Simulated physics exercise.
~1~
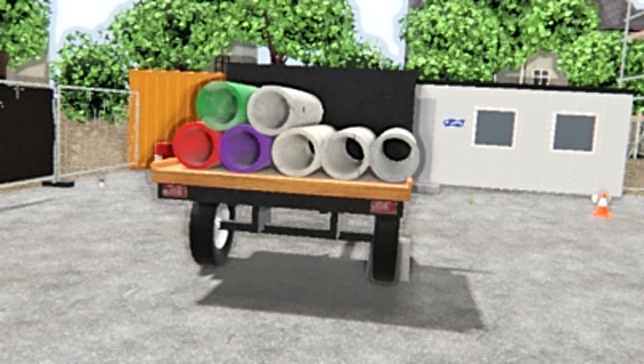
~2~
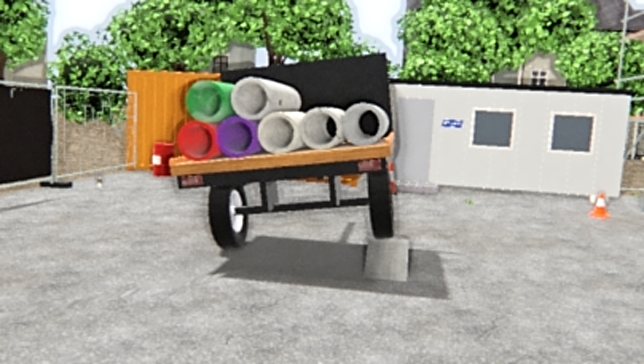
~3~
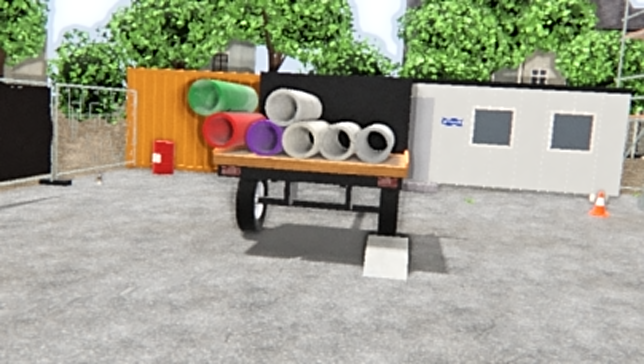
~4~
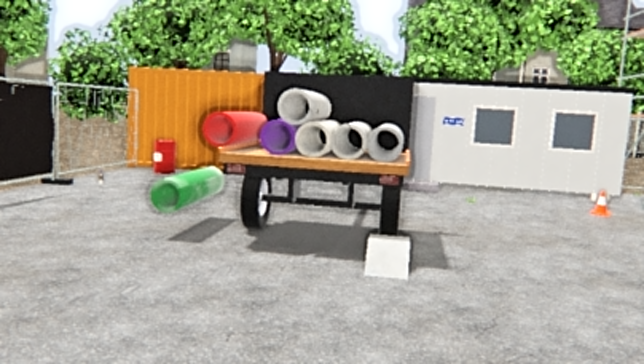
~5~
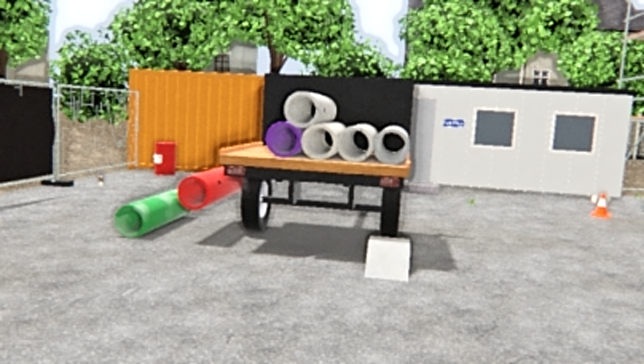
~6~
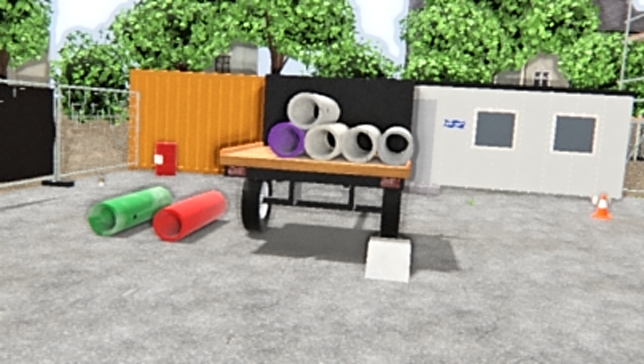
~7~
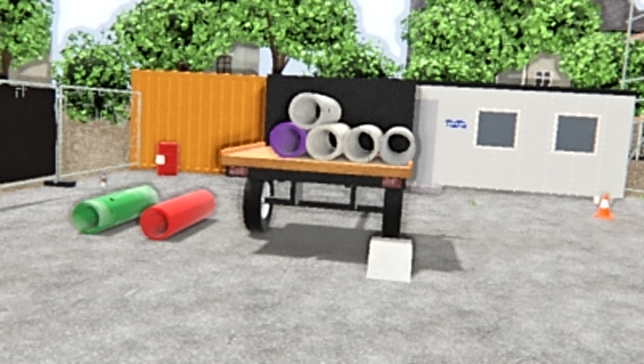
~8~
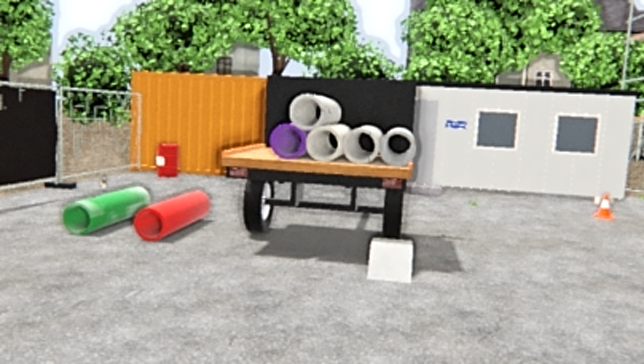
In the video, a flat trailer stacked with pipes tilts as its right wheel passes over a hump, then levels out. The green pipe drops off the left side, followed by the red one, and both come to rest on the ground while the purple and grey pipes stay aboard.
